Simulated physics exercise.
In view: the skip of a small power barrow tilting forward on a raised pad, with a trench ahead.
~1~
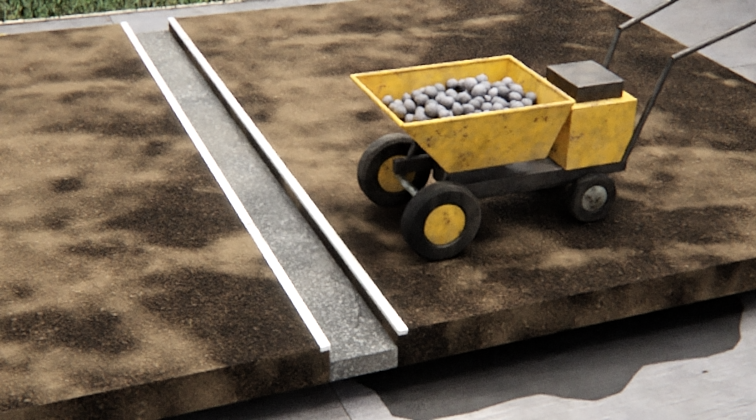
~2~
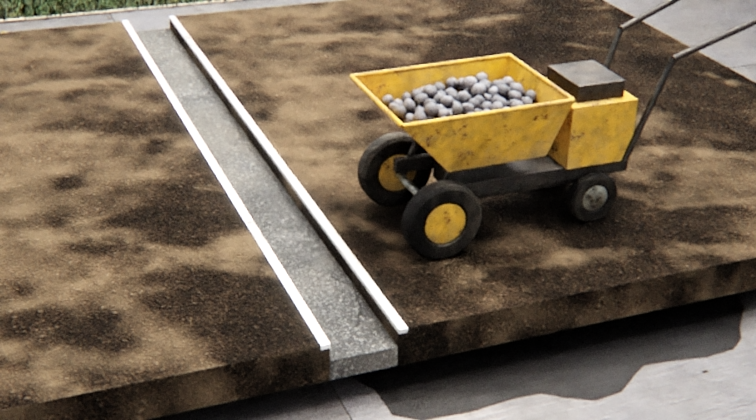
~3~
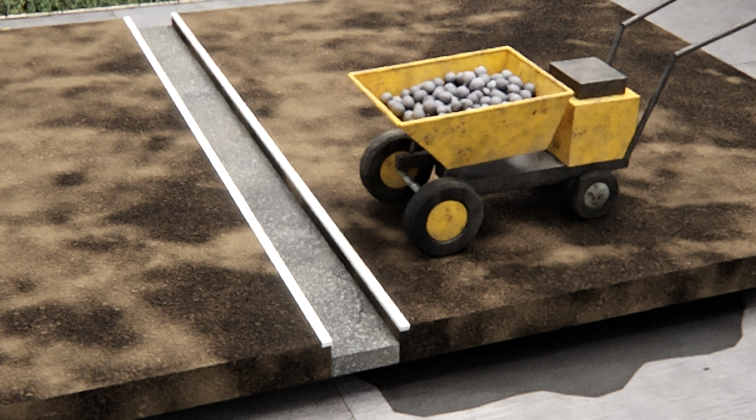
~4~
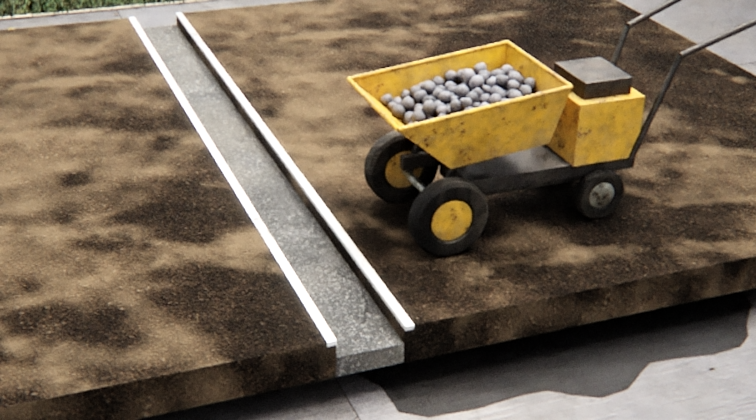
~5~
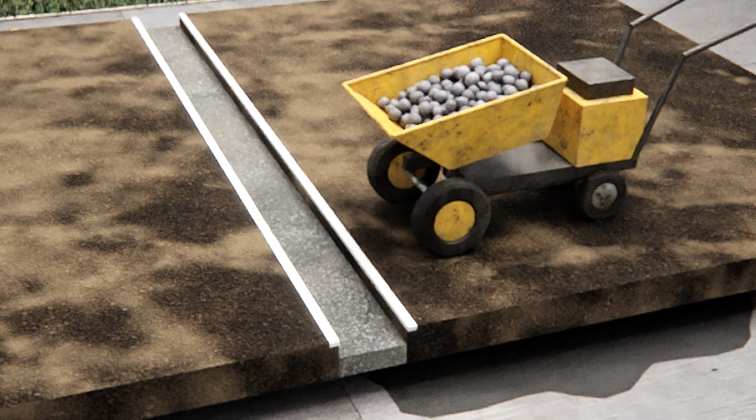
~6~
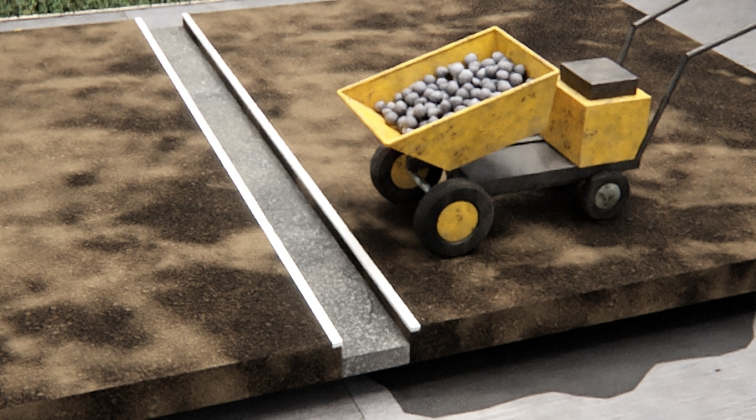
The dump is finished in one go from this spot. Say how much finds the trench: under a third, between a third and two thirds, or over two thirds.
Between the edges lies between a third and two thirds of the load.
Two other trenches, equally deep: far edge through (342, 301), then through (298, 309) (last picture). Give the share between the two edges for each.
First some 10, then 70 per cent.
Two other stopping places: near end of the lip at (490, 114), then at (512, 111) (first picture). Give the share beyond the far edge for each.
The first gives 0 %, the second 0 %.
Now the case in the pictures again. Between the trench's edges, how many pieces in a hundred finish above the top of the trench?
Close to 35 per cent.
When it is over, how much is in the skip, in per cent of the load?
Close to 15 per cent.
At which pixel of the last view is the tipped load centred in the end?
Around (291, 242).
Soon after the last picture, skip tipped steeply; all in the skip.
A little later, skip tipped steeply; most in the skip; a small part in or heaped over the trench; a stray few beyond it; a stray few falling.
Later still, skip tipped right over; about a quarter in the skip; about half in or heaped over the trench; about a third beyond it.
At rest, skip tipped right over; a small part in the skip; about half in or heaped over the trench; about a third beyond it.
